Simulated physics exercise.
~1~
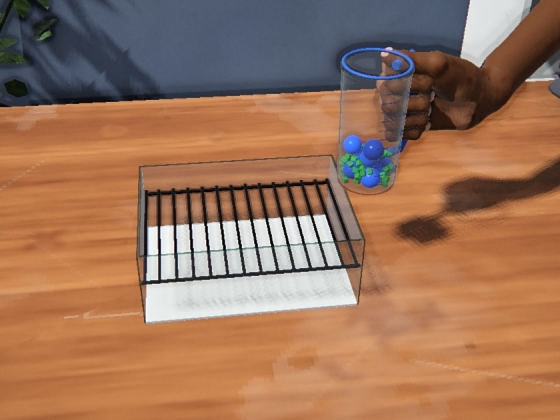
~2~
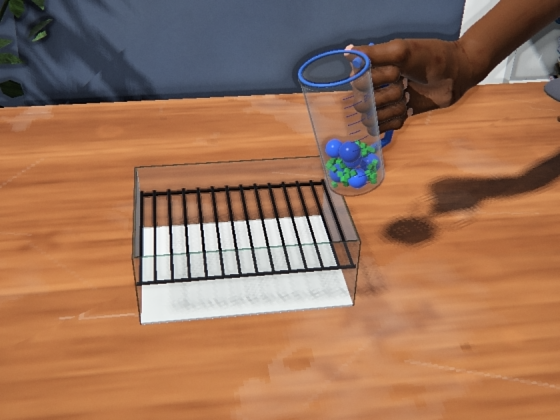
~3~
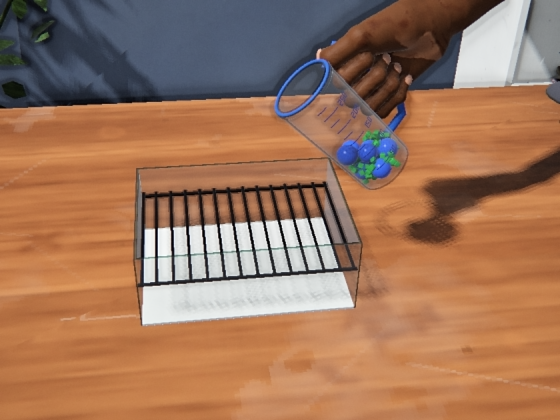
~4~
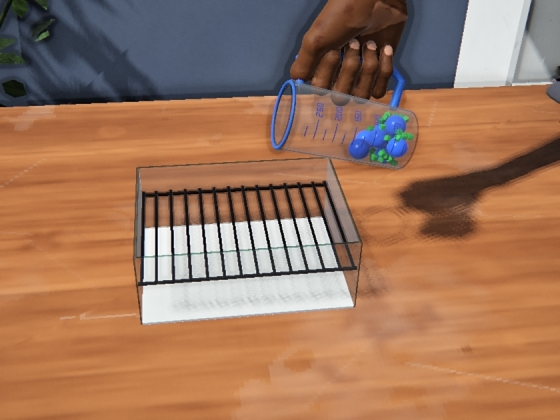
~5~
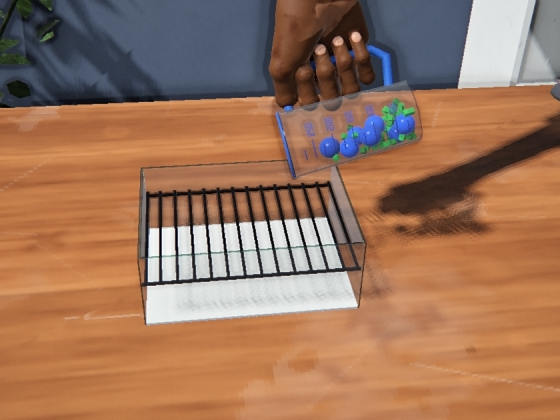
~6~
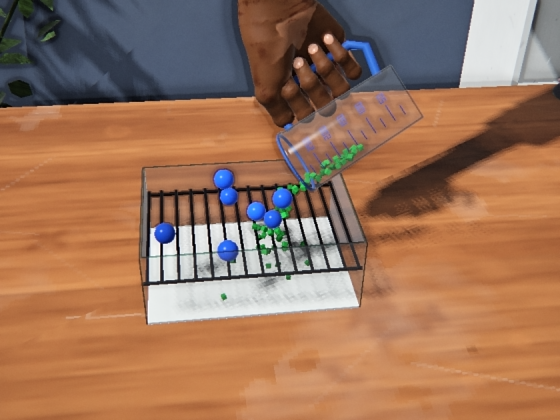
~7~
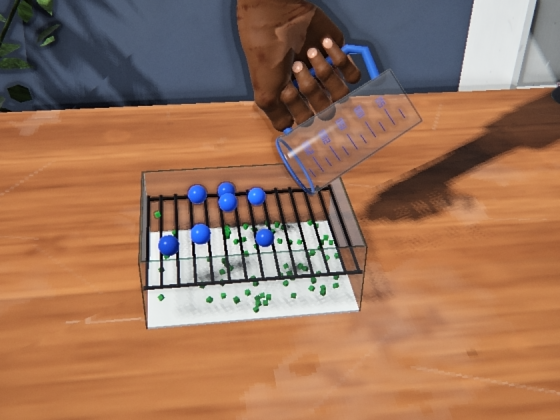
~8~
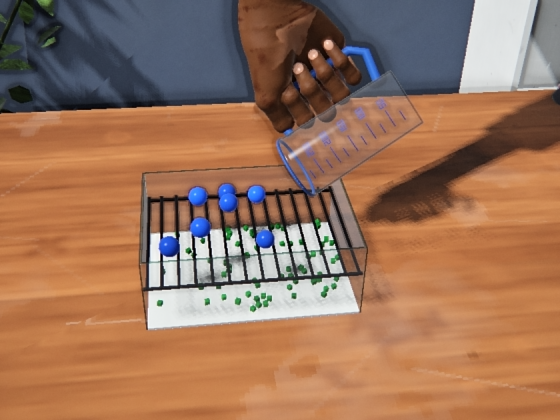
On a wooden tabletop, a hand tilts a clear cup of large blue balls and small green pieces leftward and empties it over a black wire rack in a transparent box; the blue balls stay on the wires while the green pieces fall through and end up scattered beneath.
